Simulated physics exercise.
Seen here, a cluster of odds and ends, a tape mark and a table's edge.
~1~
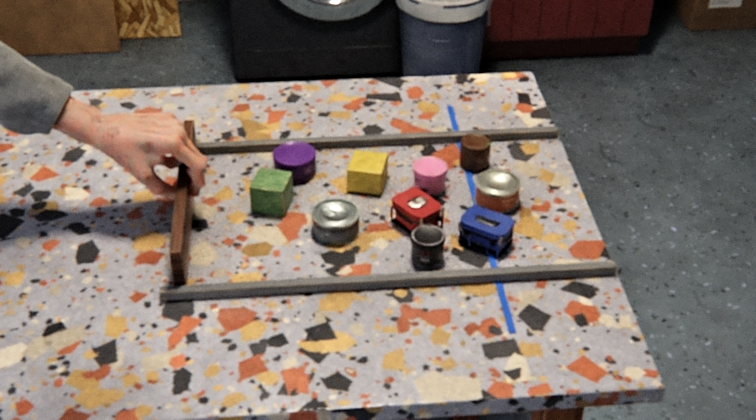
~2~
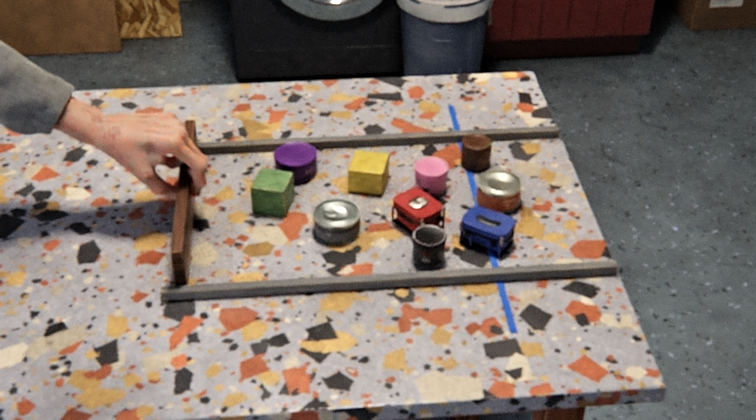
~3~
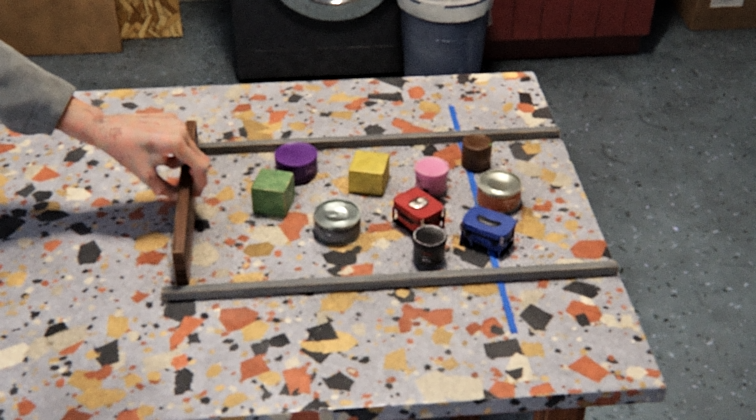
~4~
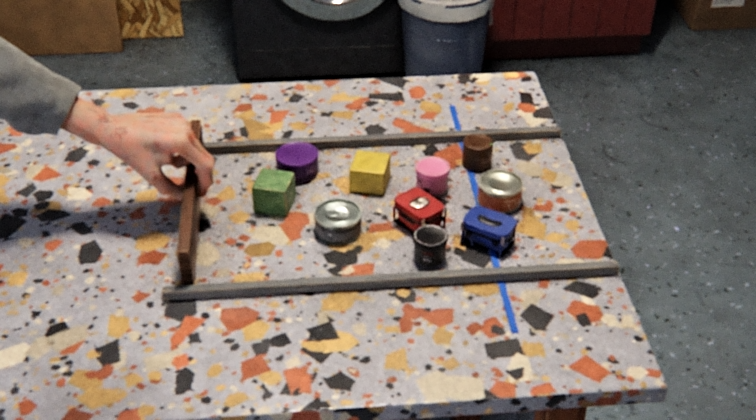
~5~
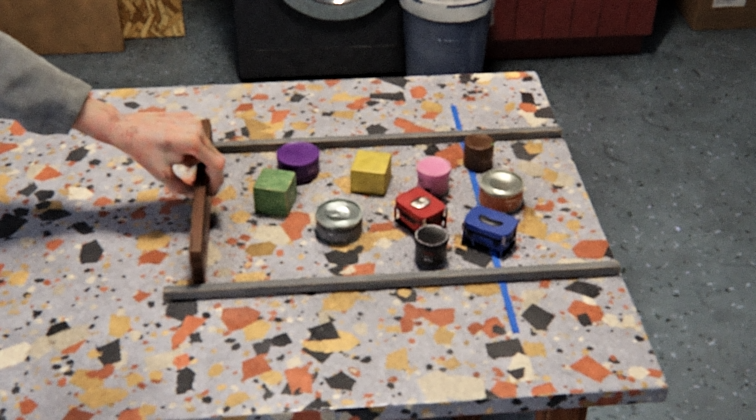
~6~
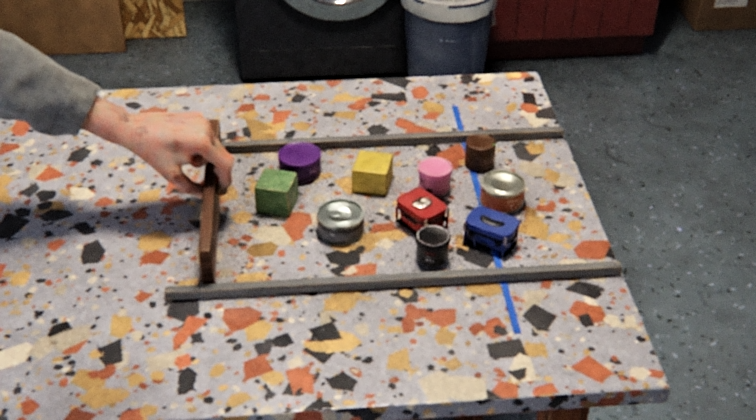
A hand reaches in from the left, gripping an upright brown board on a speckled terrazzo-patterned tabletop, seen from above at an angle in a room with a dark floor. Between two grey rails sit purple, green, yellow, silver, red, pink, black, brown and blue objects, with blue tape toward the right. The board stays almost still, then slides slightly right, touching nothing, while the view barely shifts.
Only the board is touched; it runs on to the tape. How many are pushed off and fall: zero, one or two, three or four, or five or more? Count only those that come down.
Here the number that fall off is zero.
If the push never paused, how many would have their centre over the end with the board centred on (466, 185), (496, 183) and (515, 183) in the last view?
The counts: 0, 1 and 2.
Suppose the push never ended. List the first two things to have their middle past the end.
In order: The orange pot, the pink pot.
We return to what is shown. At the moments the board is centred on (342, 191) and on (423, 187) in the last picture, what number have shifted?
4 and 10.
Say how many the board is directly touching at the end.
In contact: 4.
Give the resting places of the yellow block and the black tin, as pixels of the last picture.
The yellow block stops around (529, 164); the black tin around (513, 243).
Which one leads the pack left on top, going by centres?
That is the orange pot.
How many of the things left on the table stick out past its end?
That would be 1.
A little later, none off yet; orange pot at rest near (502, 192); brown lid at rest near (480, 153); blue case at rest near (491, 232).
Next, none off yet; orange pot moving near (509, 194); brown lid at rest near (480, 153); blue case moving near (499, 234).
When it is over, the number that fall off is zero.
